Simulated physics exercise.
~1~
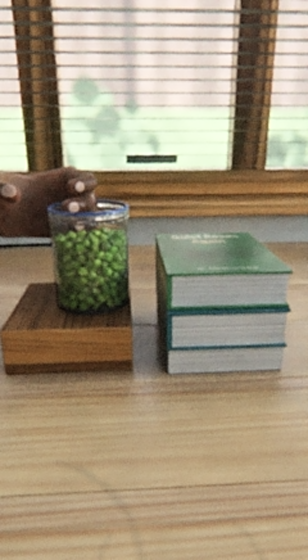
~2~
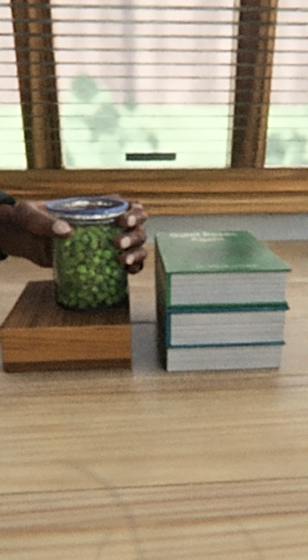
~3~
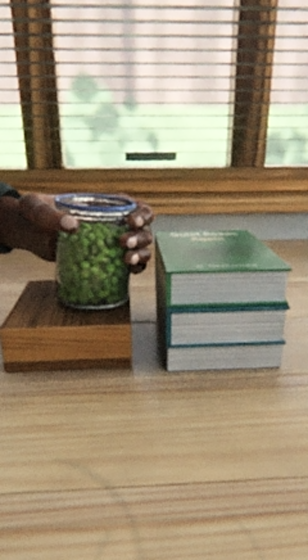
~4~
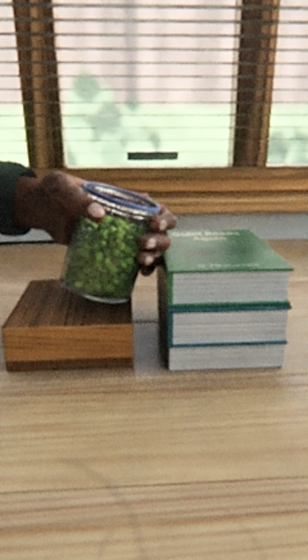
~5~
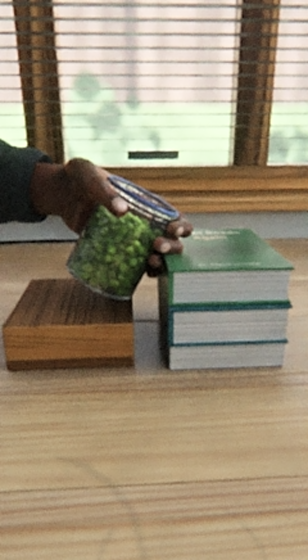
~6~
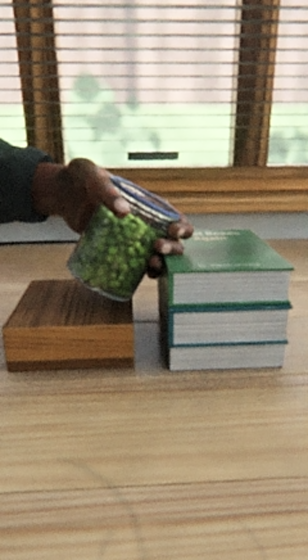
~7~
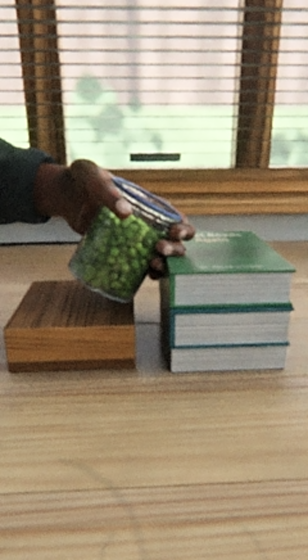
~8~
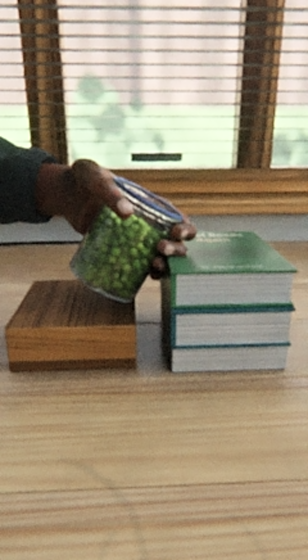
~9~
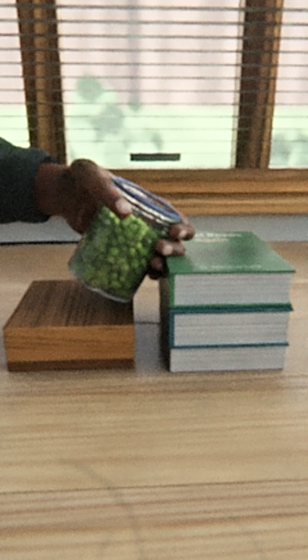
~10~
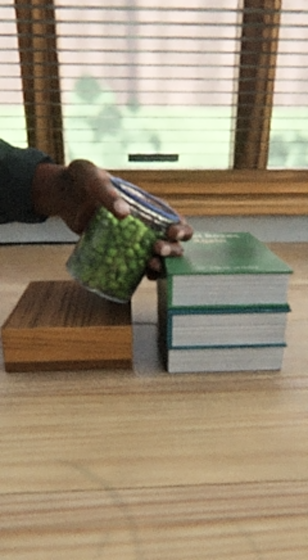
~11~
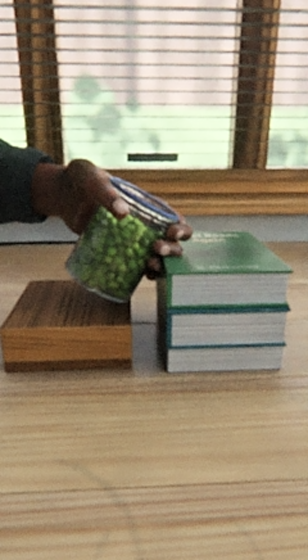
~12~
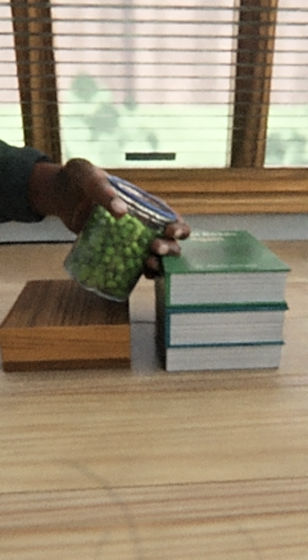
In the video, a hand grips a clear jar of small green pieces standing on a wooden block, lifts it slightly and tilts it right toward three stacked green books. The jar comes to rest leaning against the stack, still held, with its contents inside.
